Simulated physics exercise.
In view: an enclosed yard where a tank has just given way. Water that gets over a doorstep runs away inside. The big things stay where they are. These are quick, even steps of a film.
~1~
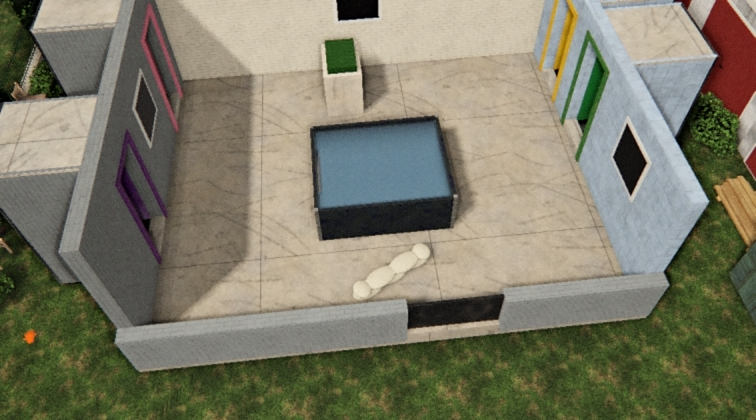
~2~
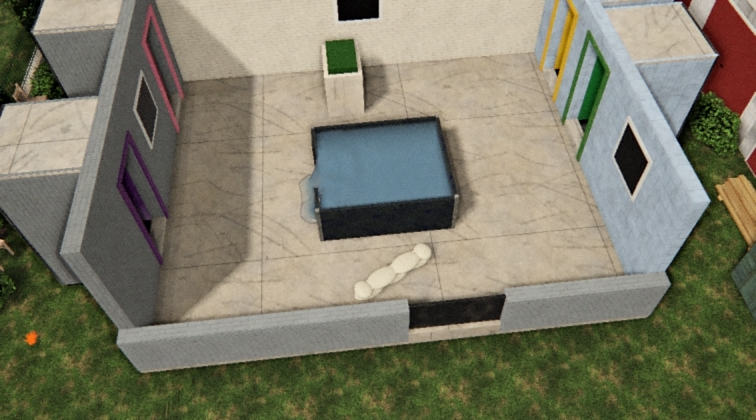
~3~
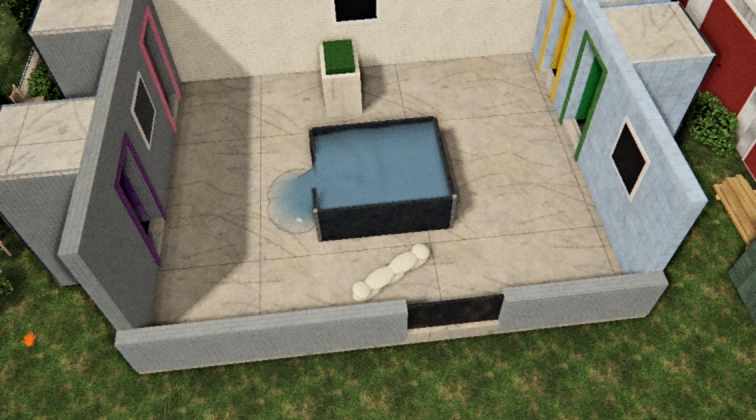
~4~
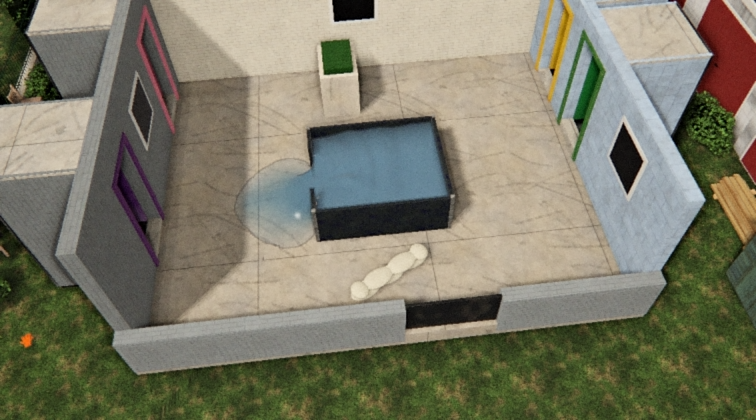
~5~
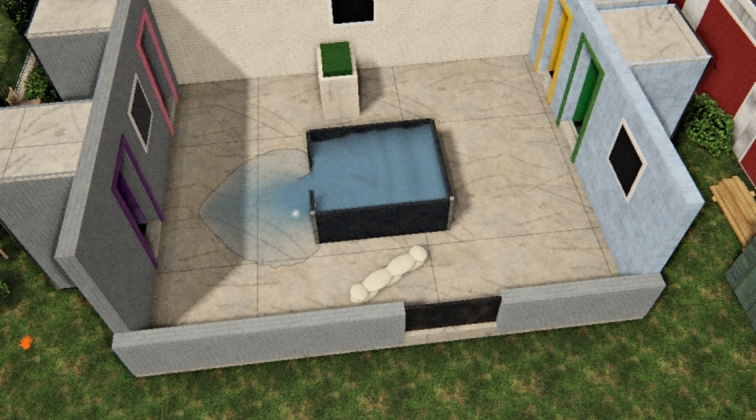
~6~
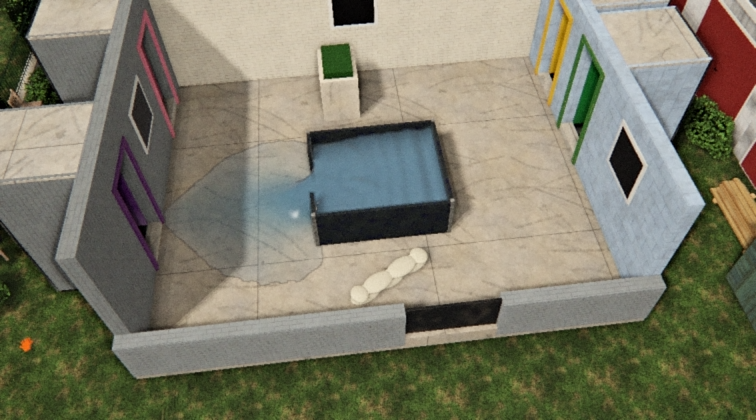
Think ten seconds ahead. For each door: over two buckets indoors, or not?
The green door stays under that; the yellow door stays under that; the purple door takes more than that; the pink door stays under that.
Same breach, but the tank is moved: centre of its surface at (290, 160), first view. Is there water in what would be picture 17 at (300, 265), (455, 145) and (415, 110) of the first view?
One after the other: Dry, dry, clear.
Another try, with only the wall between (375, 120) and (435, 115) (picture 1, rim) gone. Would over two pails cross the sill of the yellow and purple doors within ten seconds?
The yellow door goes over, the purple door lets less in.
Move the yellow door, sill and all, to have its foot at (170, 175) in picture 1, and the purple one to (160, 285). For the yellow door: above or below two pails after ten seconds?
One by one: Yellow door takes more.
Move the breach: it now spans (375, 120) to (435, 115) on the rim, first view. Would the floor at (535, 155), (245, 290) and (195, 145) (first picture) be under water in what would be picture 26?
In turn: Flooded, not flooded, wet.
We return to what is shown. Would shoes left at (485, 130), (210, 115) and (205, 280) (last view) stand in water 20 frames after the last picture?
One after the other: Dry, flooded, wet.
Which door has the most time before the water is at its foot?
It is the green one.
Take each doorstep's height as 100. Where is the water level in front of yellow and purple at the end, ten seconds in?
About 80 and 120 per cent.
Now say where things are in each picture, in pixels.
Still water in the tank at (380, 164), in the first picture.
The front is at (312, 220), out from the gap at (320, 189), in the second picture.
The front is at (274, 216), out from the gap at (318, 190), in the third picture.
The front is at (239, 209), out from the gap at (316, 190), in the fourth picture.
The front is at (203, 213), out from the gap at (315, 192), in the fifth picture.
Water pours out at (316, 193) and has run to (167, 218), in the sixth picture.
A moment on, water covers 25 % of the floor; the green door not reached, the yellow door not reached, the purple door over two buckets in, the pink door not reached.
Next, water covers 30 % of the floor; the green door not reached, the yellow door not reached, the purple door far over two buckets in, the pink door wet at the sill, nothing in.
Then, water covers 35 % of the floor; the green door not reached, the yellow door not reached, the purple door far over two buckets in, the pink door wet at the sill, nothing in.
Later, water covers 70 % of the floor; the green door not reached, the yellow door not reached, the purple door far over two buckets in, the pink door wet at the sill, nothing in.
In the end, water covers 90 % of the floor; the green door wet at the sill, nothing in, the yellow door wet at the sill, nothing in, the purple door far over two buckets in, the pink door wet at the sill, nothing in.
